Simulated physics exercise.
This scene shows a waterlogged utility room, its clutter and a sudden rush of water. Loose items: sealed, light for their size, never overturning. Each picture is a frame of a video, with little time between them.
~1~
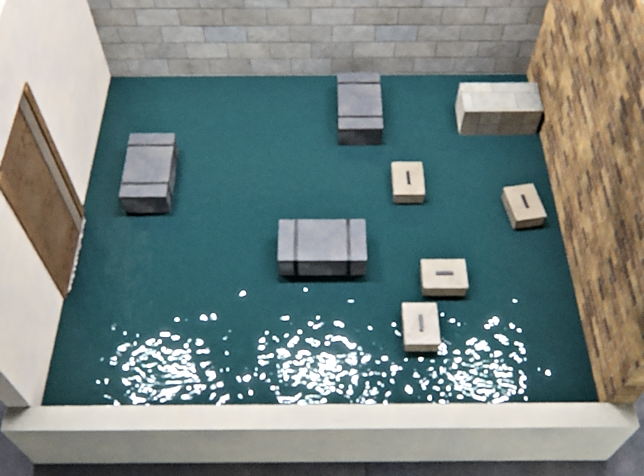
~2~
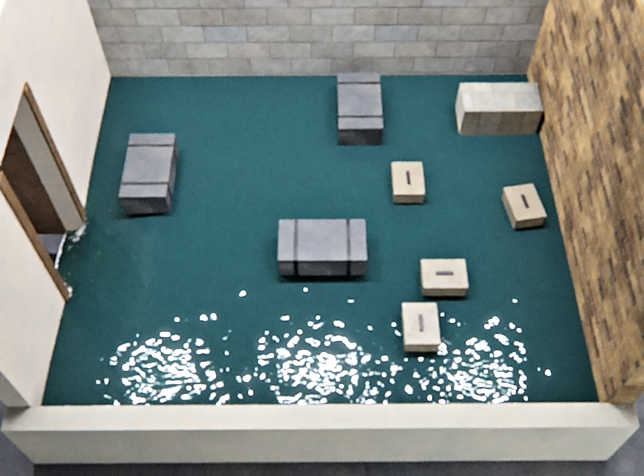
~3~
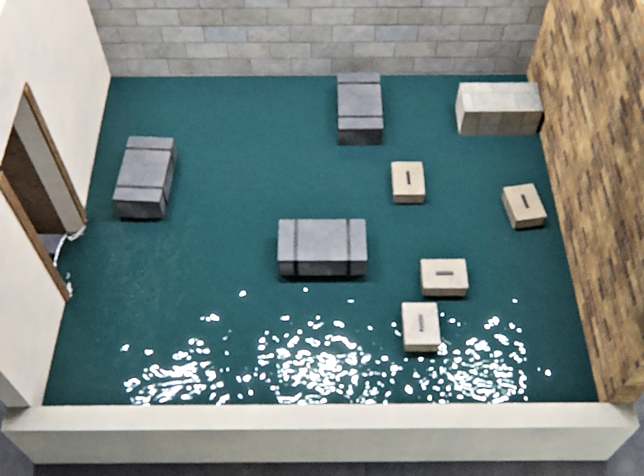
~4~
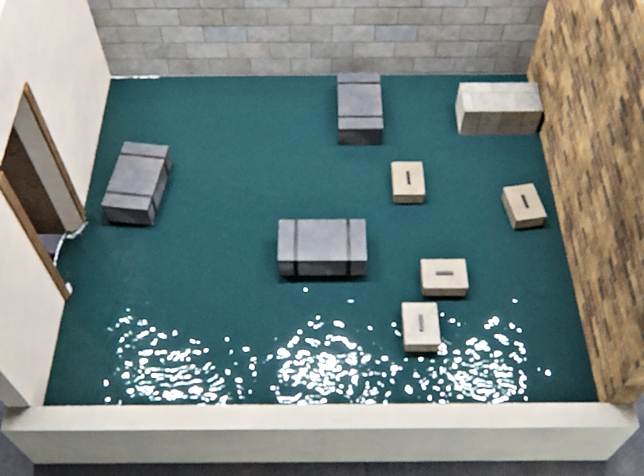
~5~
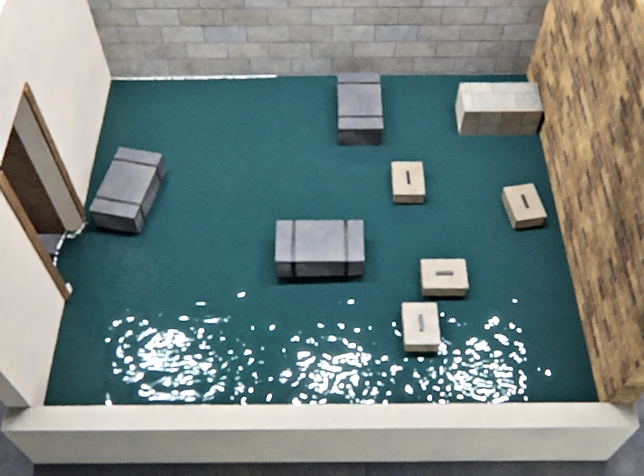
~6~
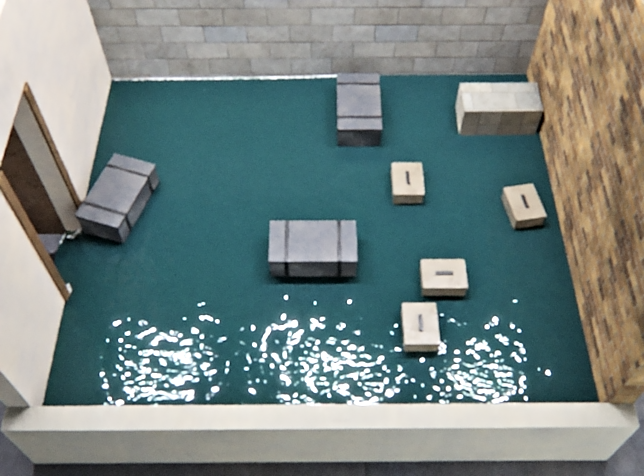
Flooded miniature room with floating trunks and boxes, a left-hand door opening and the nearest grey trunk turning and drifting toward it.
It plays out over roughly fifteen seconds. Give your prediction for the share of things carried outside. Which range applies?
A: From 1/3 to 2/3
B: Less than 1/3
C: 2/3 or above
(B) Less than 1/3.
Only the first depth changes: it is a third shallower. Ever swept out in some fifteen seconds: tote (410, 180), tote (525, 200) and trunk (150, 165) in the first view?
One by one: Never escapes, never escapes, leaves.
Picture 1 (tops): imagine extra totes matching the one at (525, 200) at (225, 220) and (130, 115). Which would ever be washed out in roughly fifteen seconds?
First lost, then lost.
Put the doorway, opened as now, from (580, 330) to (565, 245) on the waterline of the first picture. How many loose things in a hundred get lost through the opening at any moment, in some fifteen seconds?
It comes to about 70 per cent of the things.
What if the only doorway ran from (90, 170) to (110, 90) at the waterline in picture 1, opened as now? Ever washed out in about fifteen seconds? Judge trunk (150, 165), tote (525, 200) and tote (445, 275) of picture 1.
The three come to escape, no escape and no escape, in that order.
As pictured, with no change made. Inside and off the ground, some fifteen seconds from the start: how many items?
That makes 5.
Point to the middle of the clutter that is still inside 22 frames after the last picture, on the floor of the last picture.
Centre of the remaining clutter: Around (328, 247).
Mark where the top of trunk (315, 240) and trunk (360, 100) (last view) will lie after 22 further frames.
Roughly (163, 255) and (289, 114).
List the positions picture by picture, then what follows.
In the first frame, a trunk at (148, 164), afloat; a trunk at (322, 240) floats; 0 of 7 have shifted.
In the second frame, a trunk at (148, 164), afloat; a trunk at (322, 240) floats; 0 of 7 have shifted.
In the third frame, a trunk at (144, 168) floats, close to its start; a trunk at (322, 240), afloat; 0 of 7 have shifted.
In the fourth frame, a trunk at (136, 175), afloat, close to its start; a trunk at (322, 240) floats; 1 of 7 have shifted.
In the fifth frame, a trunk at (127, 181), afloat, close to its start; a trunk at (320, 240) floats; 1 of 7 have shifted.
In the sixth frame, a trunk at (116, 189), afloat, a stride from its start; a trunk at (313, 241) floats, close to its start; 2 of 7 have shifted.
A moment on, 0 of 7 are out; 7 afloat.
Next, 1 of 7 are out; 6 afloat.
Later, 1 of 7 are out; 6 afloat.
In the end, 2 of 7 are out; 5 afloat.
